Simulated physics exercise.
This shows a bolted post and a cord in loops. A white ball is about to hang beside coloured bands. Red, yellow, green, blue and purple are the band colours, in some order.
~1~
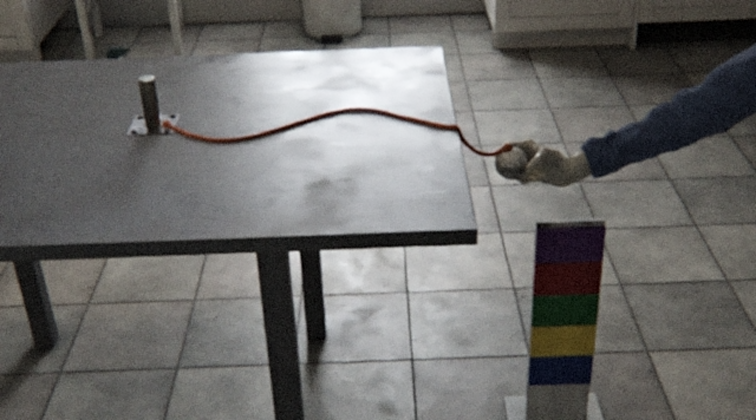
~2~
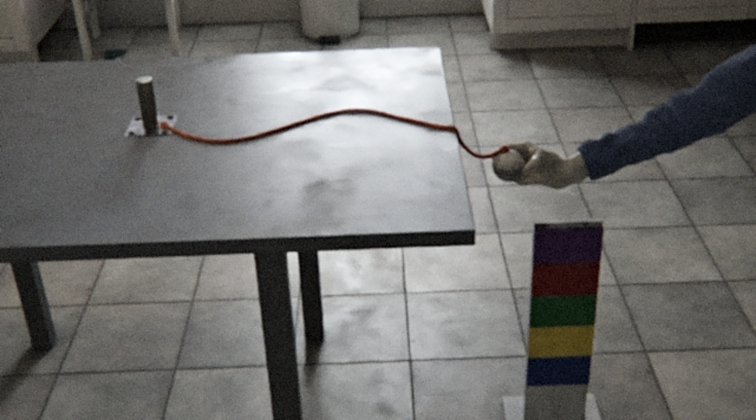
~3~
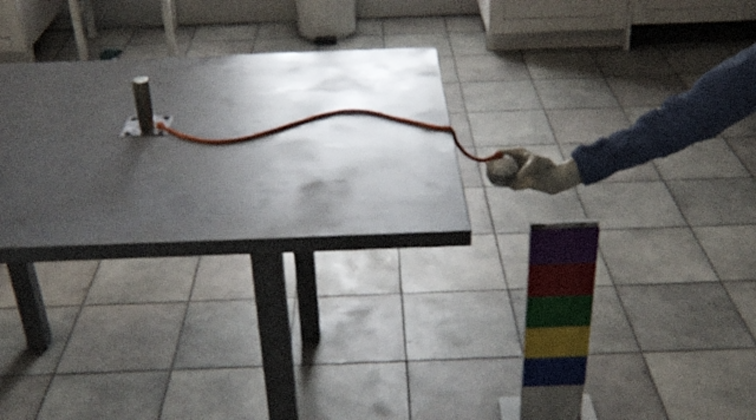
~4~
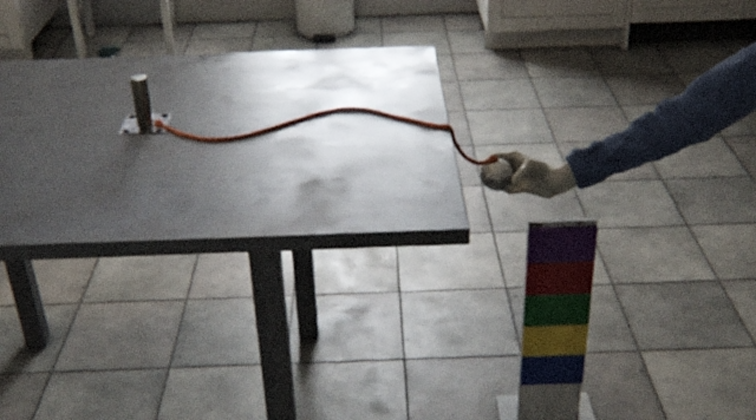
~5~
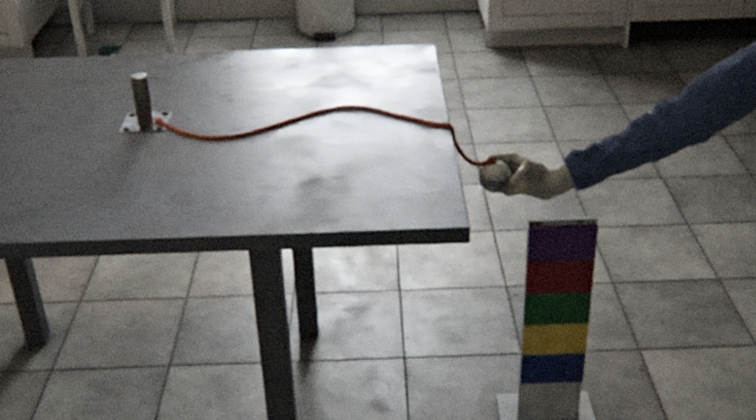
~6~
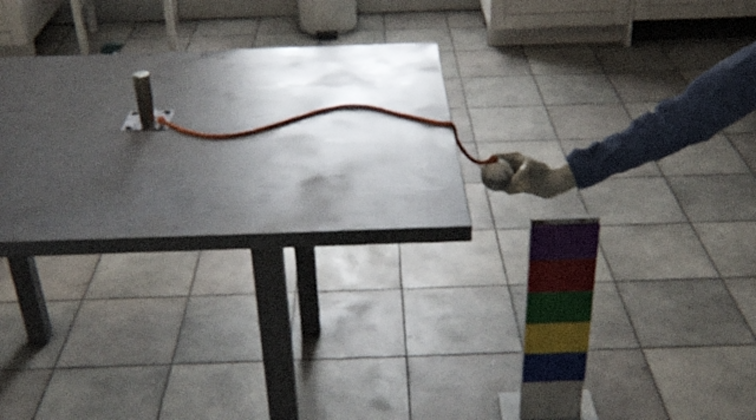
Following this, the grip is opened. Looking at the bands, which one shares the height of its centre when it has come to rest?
The purple one shares that height.
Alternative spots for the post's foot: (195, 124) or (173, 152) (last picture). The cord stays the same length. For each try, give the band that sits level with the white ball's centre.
Result 1: Red. Result 2: Red.
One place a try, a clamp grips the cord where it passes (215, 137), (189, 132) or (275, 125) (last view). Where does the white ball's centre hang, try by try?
The pixel places are (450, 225), (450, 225) and (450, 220), one per try.
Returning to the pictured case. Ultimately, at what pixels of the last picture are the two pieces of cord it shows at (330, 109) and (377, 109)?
They finish at (360, 120) and (411, 121) respectively.
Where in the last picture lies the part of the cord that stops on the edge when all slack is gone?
That spot lies near (415, 118).
Soon after, ball near (441, 234); level with purple.
Then, ball near (469, 237); level with purple.
At rest, ball near (450, 236); level with purple. Its centre hangs level with the purple band.
